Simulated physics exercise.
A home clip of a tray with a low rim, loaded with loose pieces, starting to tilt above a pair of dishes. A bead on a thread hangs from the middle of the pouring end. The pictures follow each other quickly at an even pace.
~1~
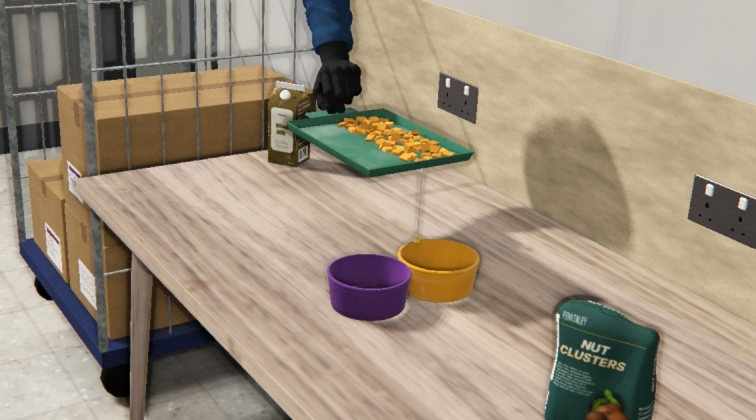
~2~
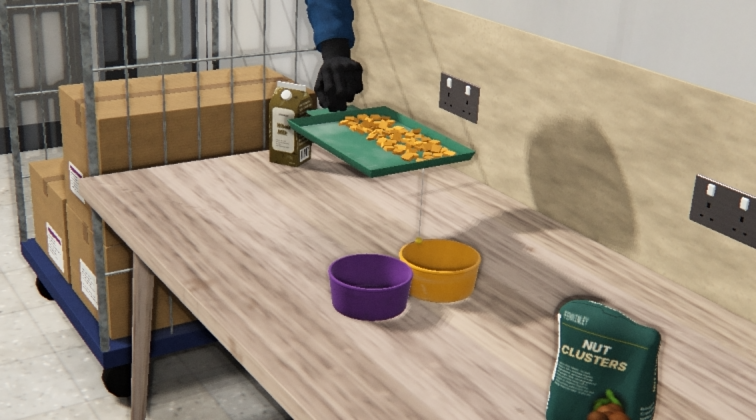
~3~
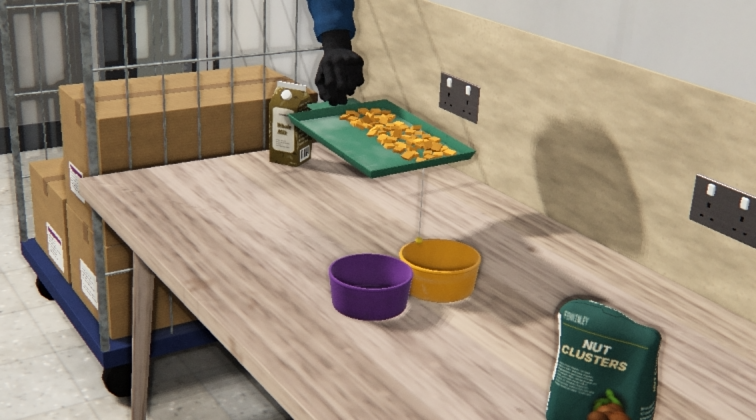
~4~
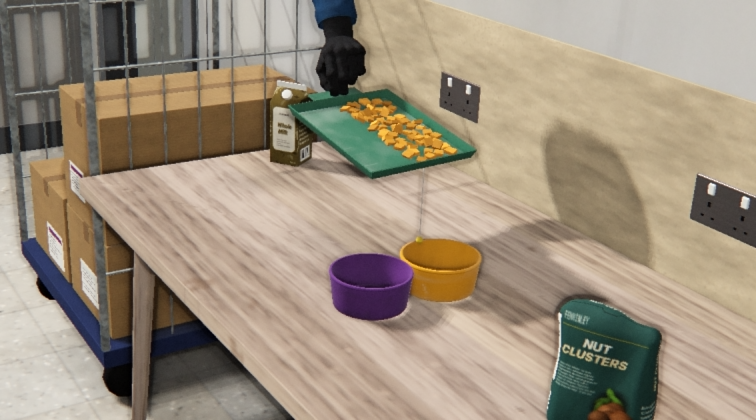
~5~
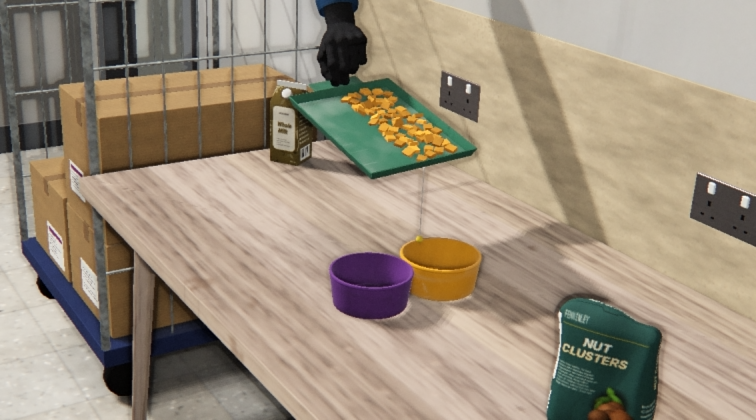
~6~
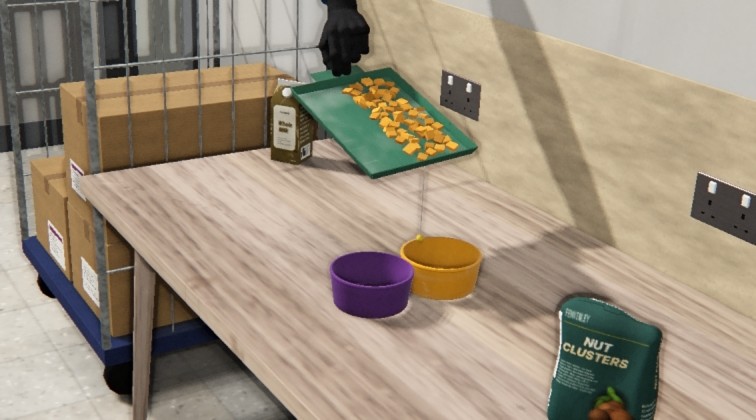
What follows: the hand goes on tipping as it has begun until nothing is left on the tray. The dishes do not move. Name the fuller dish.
It favours the left dish.
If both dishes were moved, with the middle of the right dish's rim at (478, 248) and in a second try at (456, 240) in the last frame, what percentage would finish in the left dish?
Near 70 % and 60 %.
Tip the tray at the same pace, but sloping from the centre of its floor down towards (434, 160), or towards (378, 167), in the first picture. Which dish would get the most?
The first try: The right one. The second: The dish on the left.
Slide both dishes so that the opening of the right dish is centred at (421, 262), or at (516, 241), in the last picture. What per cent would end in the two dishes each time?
About 80 and 30 per cent.
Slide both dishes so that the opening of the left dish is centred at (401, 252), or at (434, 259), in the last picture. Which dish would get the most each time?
At the first place the dish on the left, at the second the left-hand dish.
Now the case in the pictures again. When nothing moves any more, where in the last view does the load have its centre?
Close to (381, 296).
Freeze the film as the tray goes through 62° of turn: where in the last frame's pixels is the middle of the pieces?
Near (403, 154).
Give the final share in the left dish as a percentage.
Some 70 per cent.
Shortly afterwards, tray tipped steeply; all but a few on the tray; a little in the air.
Next, tray tipped past a quarter turn; near two thirds in the left dish; near a quarter in the right dish; only a few outside both; a little in the air.
Some moments later, tray tipped past a quarter turn; the bulk in the left dish; near a quarter in the right dish; a little outside both.
In the end, tray tipped past a quarter turn; the bulk in the left dish; near a quarter in the right dish; a little outside both.
